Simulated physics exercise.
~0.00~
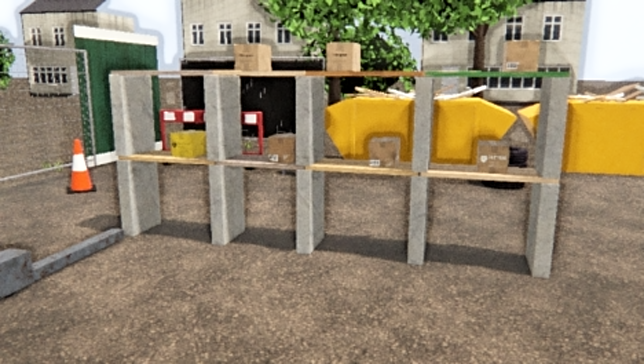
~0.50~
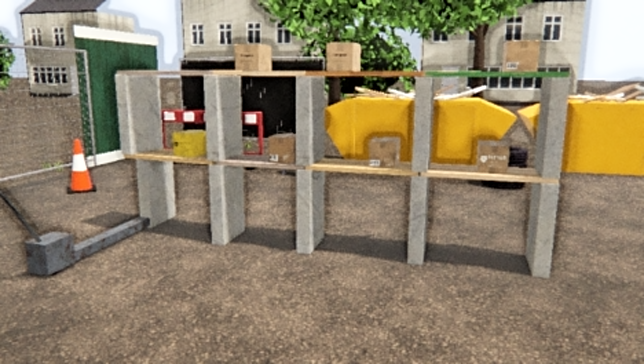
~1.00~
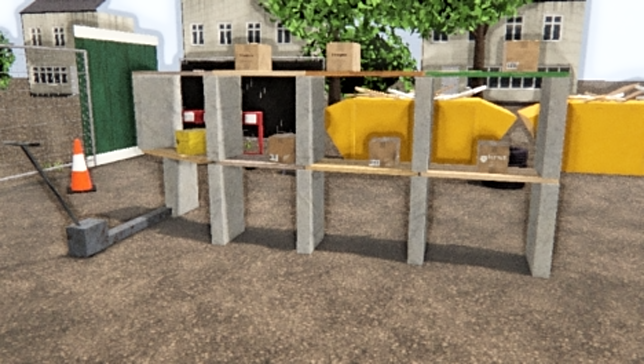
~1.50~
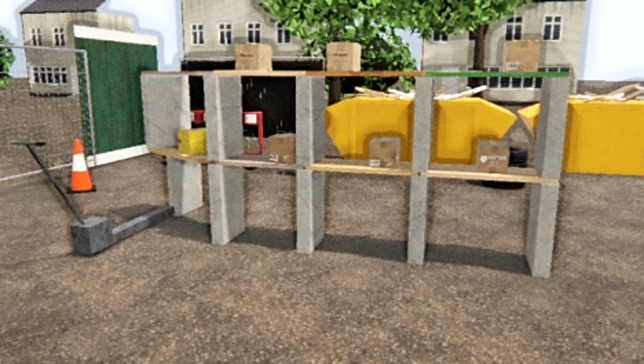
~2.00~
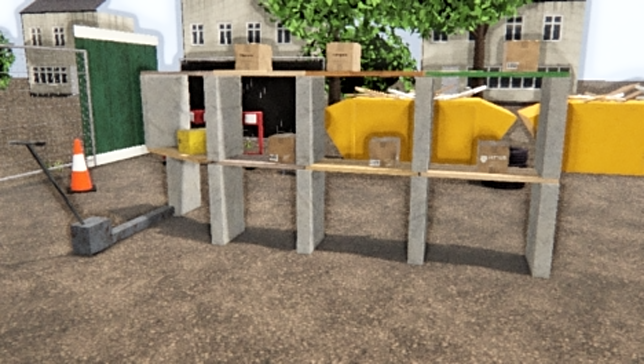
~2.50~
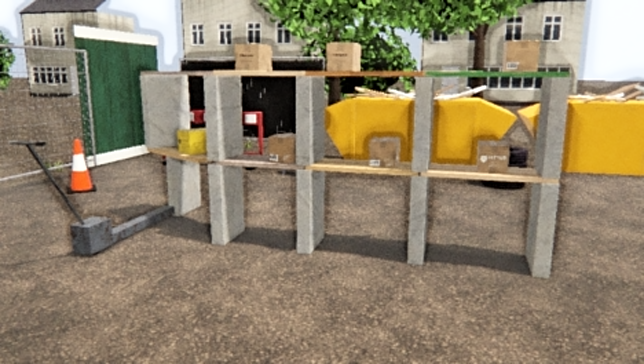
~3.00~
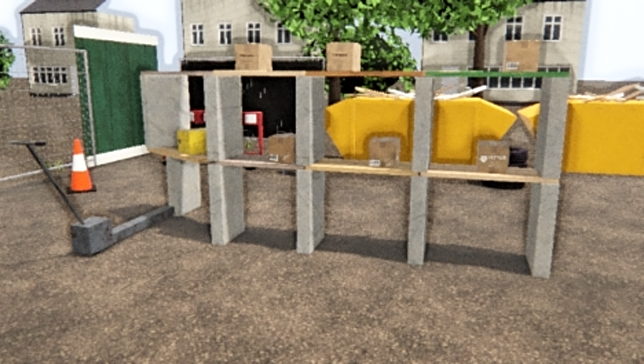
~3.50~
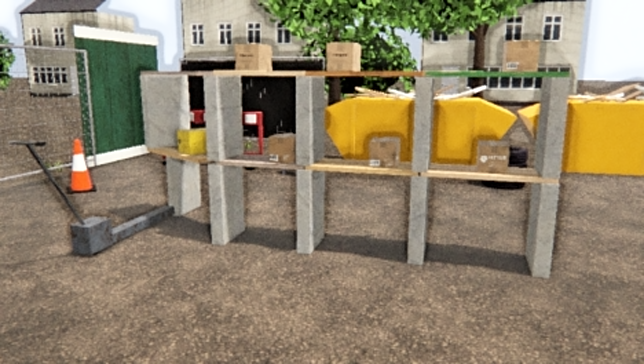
A low grey floor jack with a long handle slides in from the left toward the base of the leftmost upright in a row of pale grey blocks. The blocks carry two tiers of boards, with cartons resting on them, on a building site. As the jack pushes right, the end upright shifts a short way right and its boards and the yellow carton move slightly with it. The jack then stops beside an orange and white cone. Nothing falls, and the green board and the rest of the shelving stay standing, motionless to the end.
